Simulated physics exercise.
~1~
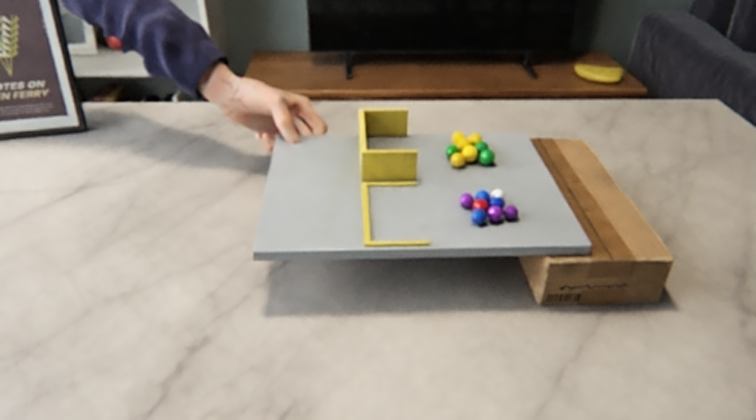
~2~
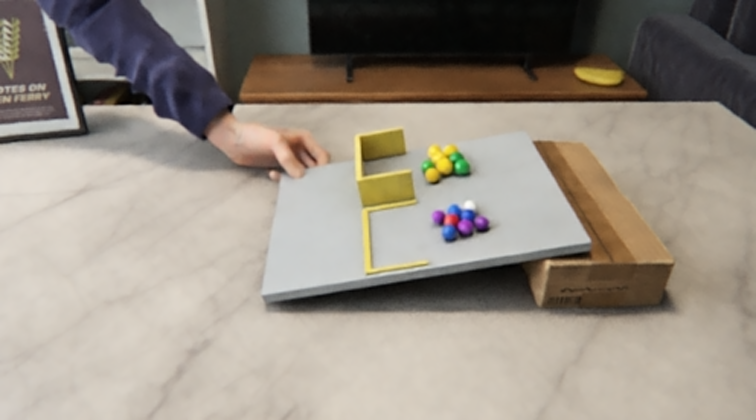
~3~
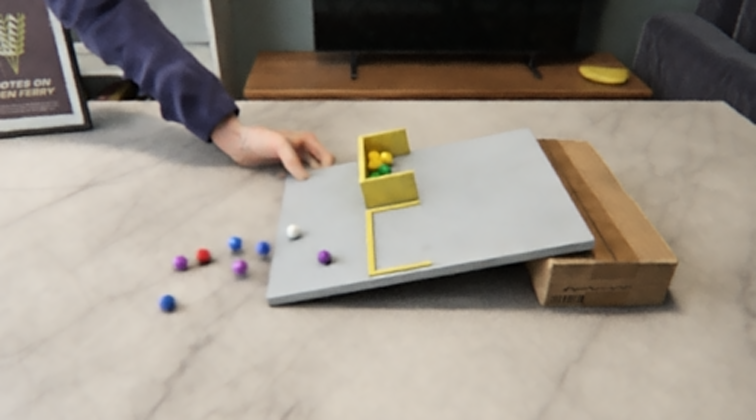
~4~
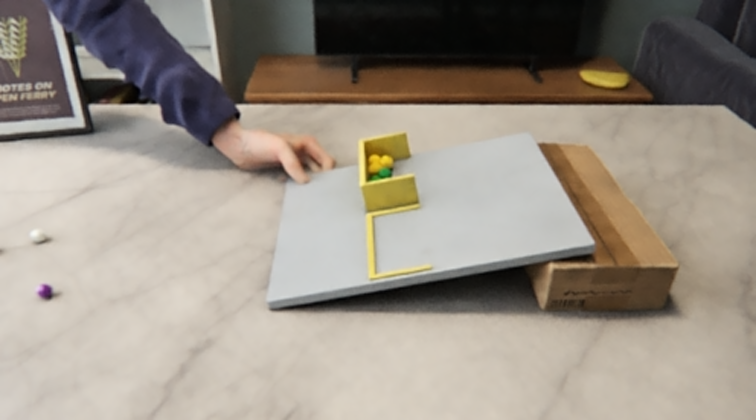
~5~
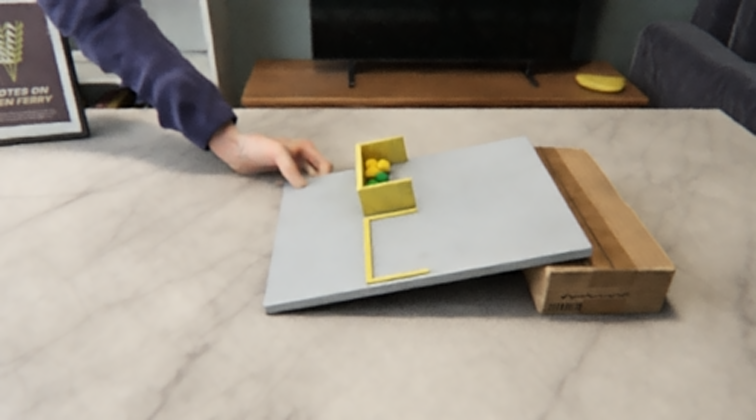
Hand lowering one end of a grey board, small coloured balls rolling left off it while yellow and green ones stay caught.
